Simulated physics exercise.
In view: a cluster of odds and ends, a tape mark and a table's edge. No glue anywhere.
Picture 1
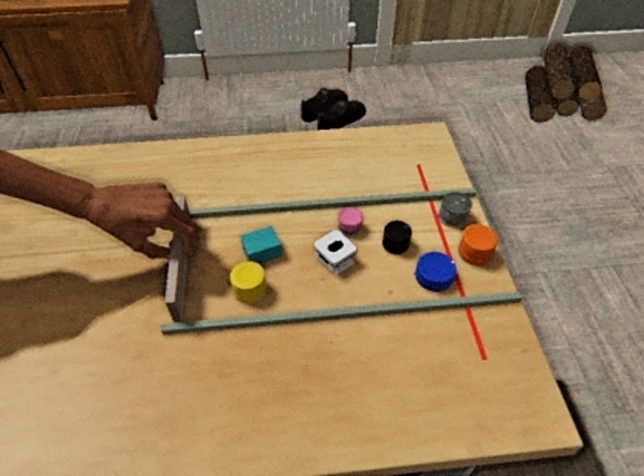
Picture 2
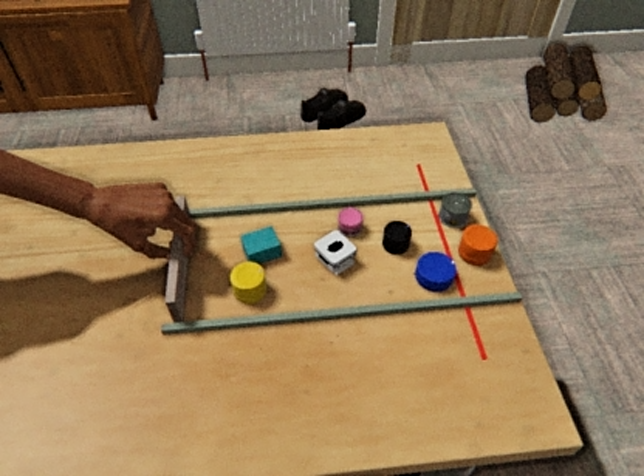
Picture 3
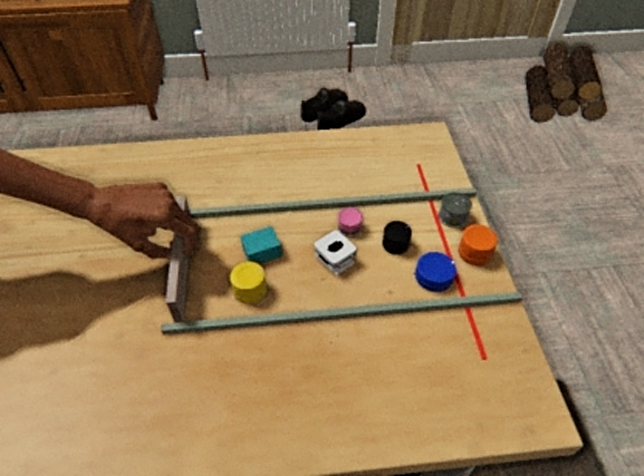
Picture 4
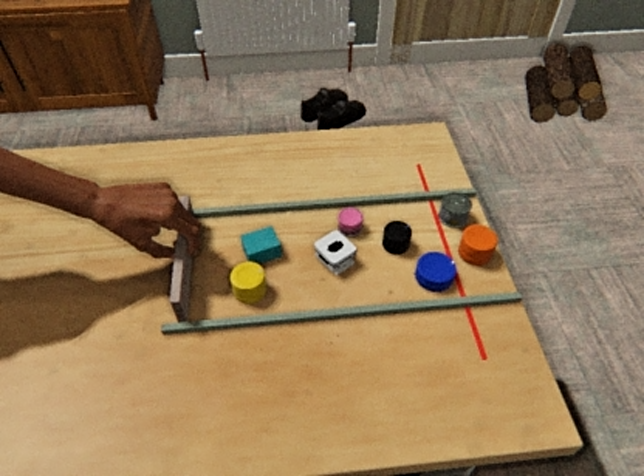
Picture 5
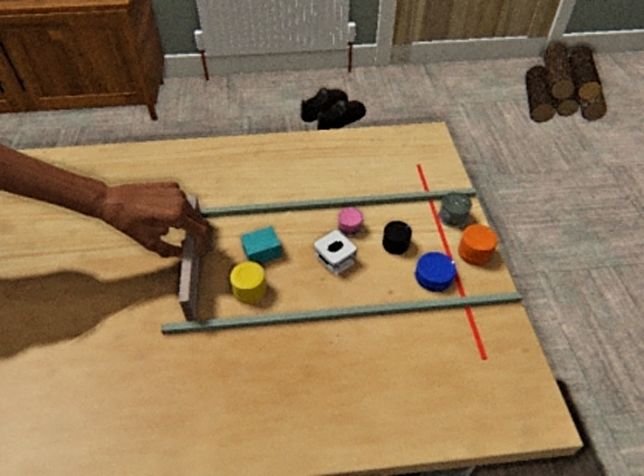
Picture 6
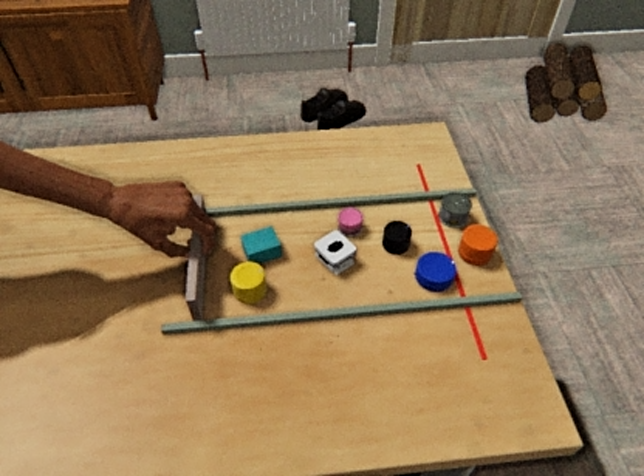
We see a hand holding a board upright between two rails on a wooden table, then sliding it slightly to the right toward a scattering of small coloured objects, which stay still near and beyond a red line.
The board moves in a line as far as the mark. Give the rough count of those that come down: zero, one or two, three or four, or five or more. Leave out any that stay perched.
The number that fall off is one or two.
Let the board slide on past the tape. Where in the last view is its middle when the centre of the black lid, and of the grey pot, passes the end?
About (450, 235), and (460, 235) for the other.
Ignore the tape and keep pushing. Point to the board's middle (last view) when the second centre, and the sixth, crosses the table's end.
Near (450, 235) and (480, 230).
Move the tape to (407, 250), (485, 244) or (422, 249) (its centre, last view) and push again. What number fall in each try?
The counts: 0, 7 and 0.
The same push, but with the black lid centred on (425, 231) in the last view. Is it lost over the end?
Then it is kept.
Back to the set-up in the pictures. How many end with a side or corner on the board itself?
3 of them.
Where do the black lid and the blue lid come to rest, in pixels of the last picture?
About (488, 222), and the other about (509, 276).
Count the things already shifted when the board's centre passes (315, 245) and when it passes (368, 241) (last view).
By then 3, and 6.
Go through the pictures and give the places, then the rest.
In the first frame, orange lid (478, 245); grey pot (455, 210); blue lid (435, 272); board (180, 256); tape (446, 247).
In the second frame, grey pot (455, 210); turquoise block (261, 246).
In the third frame, blue lid (435, 272); board (181, 256).
In the fourth frame, orange lid (478, 245); white case (335, 253).
In the fifth frame, grey pot (455, 210); yellow lid (249, 283).
In the sixth frame, orange lid (478, 245); grey pot (455, 210); blue lid (435, 272); board (198, 255); tape (446, 247).
Soon after, none off yet; orange lid at rest near (478, 245); grey pot at rest near (455, 210); blue lid at rest near (435, 272).
In the end, the number that fall off is one or two; gone, orange lid.
